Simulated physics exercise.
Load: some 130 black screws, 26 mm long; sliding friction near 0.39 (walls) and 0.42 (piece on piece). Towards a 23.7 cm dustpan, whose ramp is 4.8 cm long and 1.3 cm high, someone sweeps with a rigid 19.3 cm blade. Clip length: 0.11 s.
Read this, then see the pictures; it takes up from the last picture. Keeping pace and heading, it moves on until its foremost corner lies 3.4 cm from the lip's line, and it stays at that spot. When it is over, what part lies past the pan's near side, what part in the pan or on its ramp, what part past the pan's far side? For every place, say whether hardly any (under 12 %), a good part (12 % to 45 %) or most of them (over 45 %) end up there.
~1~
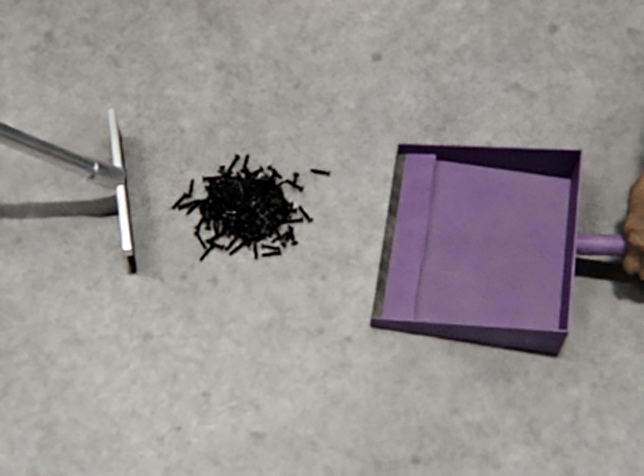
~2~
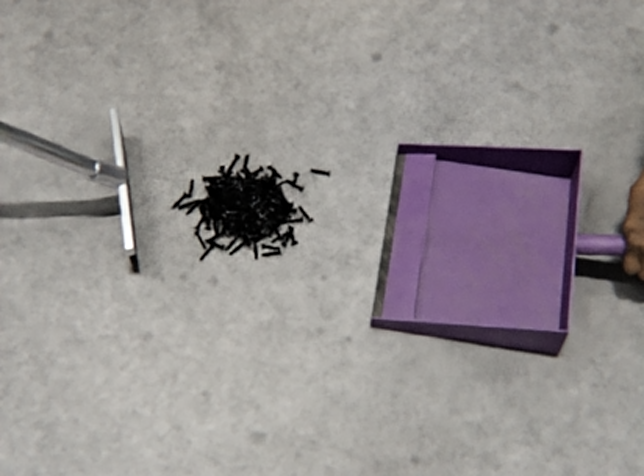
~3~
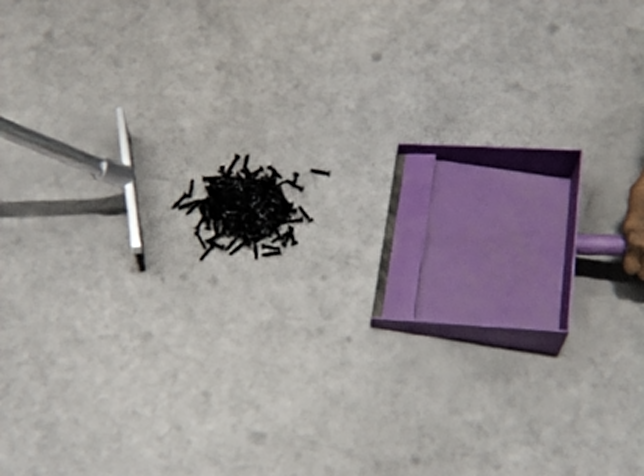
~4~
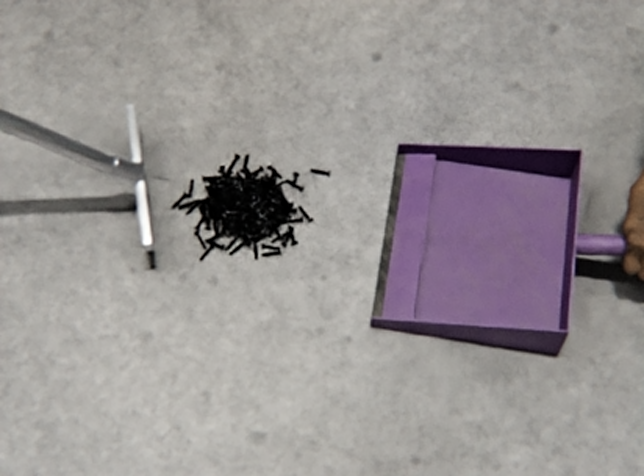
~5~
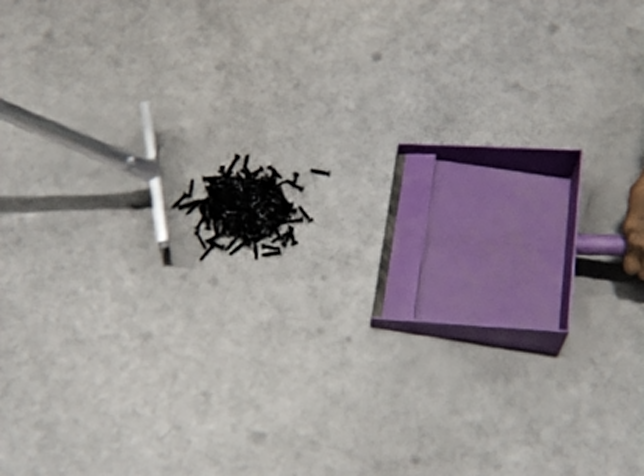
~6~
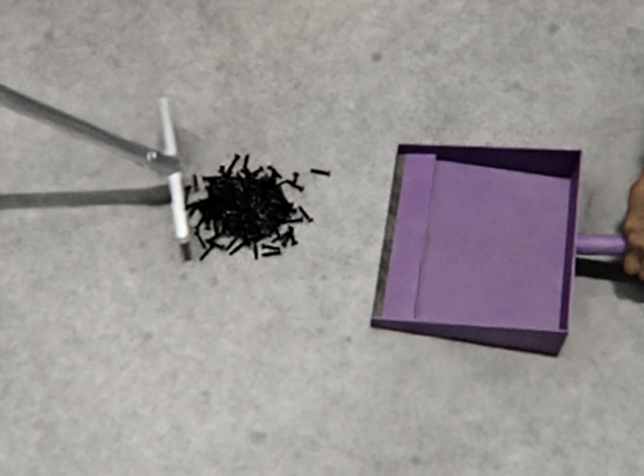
Near side: A small amount. Pan: A fair amount. Far side: A fair amount.
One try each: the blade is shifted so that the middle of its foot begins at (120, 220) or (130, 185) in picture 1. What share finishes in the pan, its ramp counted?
About 35 and 30 per cent.
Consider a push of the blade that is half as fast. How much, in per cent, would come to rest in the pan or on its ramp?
In that case some 10 per cent.
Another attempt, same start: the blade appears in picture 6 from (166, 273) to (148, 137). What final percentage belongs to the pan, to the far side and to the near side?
You'd see pan at 0, far at 0 and near at 0.
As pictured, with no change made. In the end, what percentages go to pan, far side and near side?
In per cent - near side 0, pan 40, far side 20.
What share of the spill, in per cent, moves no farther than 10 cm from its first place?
About 5 percent.
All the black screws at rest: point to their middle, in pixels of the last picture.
Estimated resting centre: Around (399, 175).
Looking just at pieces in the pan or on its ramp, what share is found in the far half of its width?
90 per cent.
Then, 0.11 s after the last picture, middle of the blade 14 cm from the lip; 0 % over the lip, far side 0 %, near side 0 %.
Then, 0.18 s after the last picture, middle of the blade 8 cm from the lip; 0 % over the lip, far side 10 %, near side 0 %.
Then, 0.39 s after the last picture, middle of the blade 7 cm from the lip; 40 % over the lip, far side 20 %, near side 0 %.
In the end, near side 0 %, pan 40 %, far side 20 %, in front of the lip or behind the blade 40 %.
